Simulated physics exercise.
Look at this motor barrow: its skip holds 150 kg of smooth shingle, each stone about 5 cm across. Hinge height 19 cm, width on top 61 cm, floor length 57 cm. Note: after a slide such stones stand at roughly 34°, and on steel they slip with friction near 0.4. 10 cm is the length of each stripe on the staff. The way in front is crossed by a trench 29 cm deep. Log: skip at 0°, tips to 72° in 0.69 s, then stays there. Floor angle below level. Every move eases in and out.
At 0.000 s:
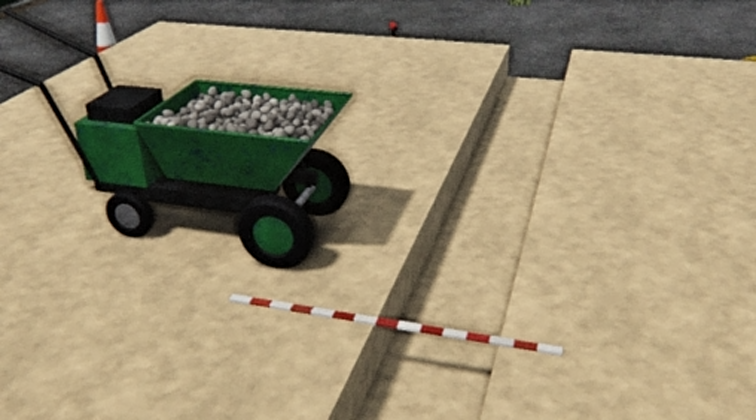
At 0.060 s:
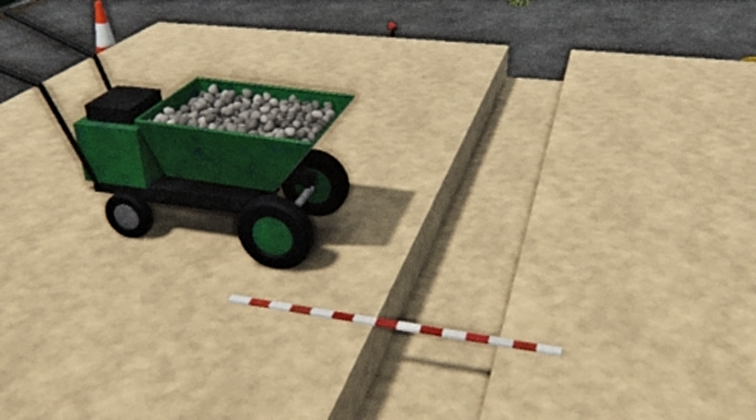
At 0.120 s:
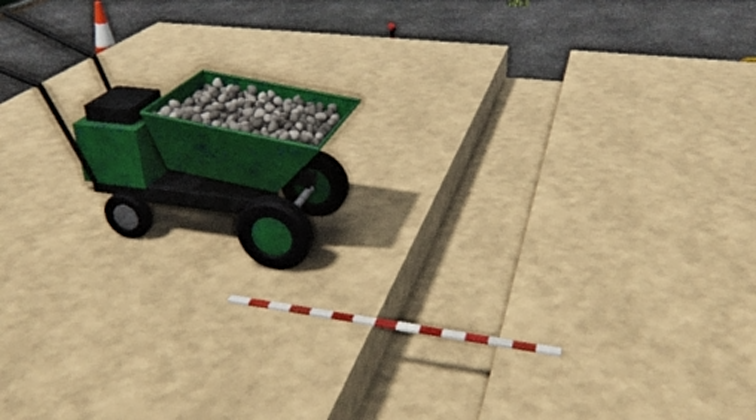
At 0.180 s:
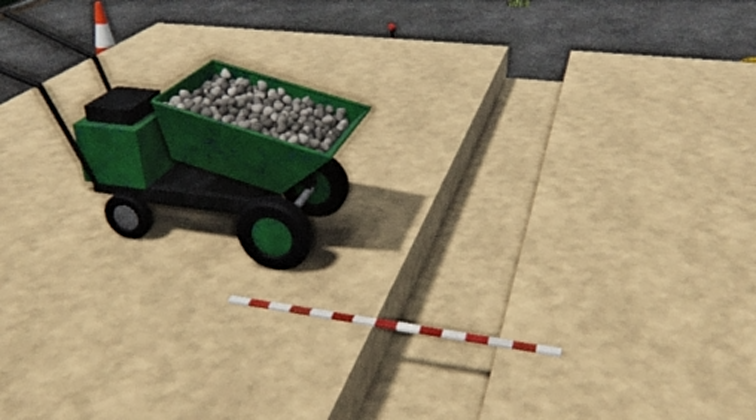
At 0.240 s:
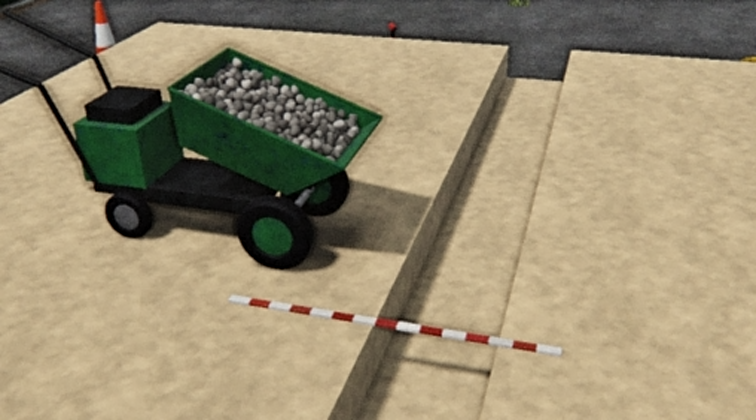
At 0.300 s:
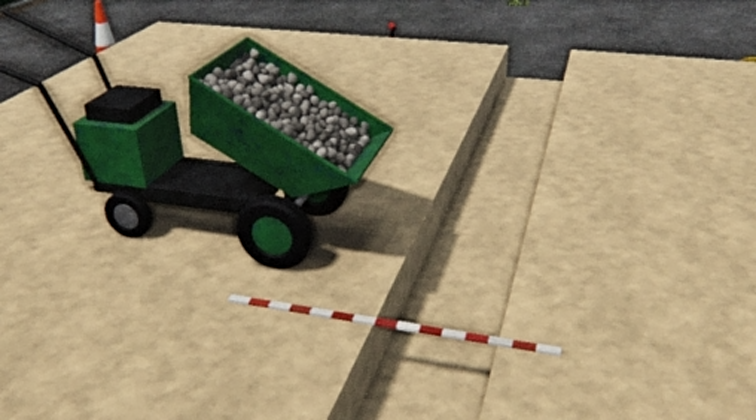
To begin with, a green motor barrow filled with smooth grey stones stands still on sandy ground, left of a trench with a red-and-white striped pole across it. Its skip then tilts steadily, the rear rising clear of the chassis and the front lip swinging out to the right, stones still inside.
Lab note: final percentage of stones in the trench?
Approx. 100 %.
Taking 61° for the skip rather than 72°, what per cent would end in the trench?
It would come to about 95 percent.
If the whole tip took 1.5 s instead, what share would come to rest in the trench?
About 100 percent, I'd say.
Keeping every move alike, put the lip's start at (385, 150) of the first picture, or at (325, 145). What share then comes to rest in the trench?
First place roughly 60%, second roughly 100%.
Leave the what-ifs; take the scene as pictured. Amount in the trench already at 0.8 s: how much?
Around 40 per cent of it.
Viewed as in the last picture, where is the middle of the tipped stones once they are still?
Middle at around (467, 301), I'd say.
After 0.5 s the floor is at 61°; 100 % in the skip; the foremost stones are at (391, 212).
After 0.8 s the floor is at 72°; 61 % in the skip, 39 % in the trench; the foremost stones are at (484, 301).
After 1.1 s the floor is at 72°; 14 % in the skip, 86 % in the trench; the foremost stones are at (516, 285).
After 3.1 s the floor is at 72°; 0 % in the skip, 100 % in the trench; the foremost stones are at (526, 278).
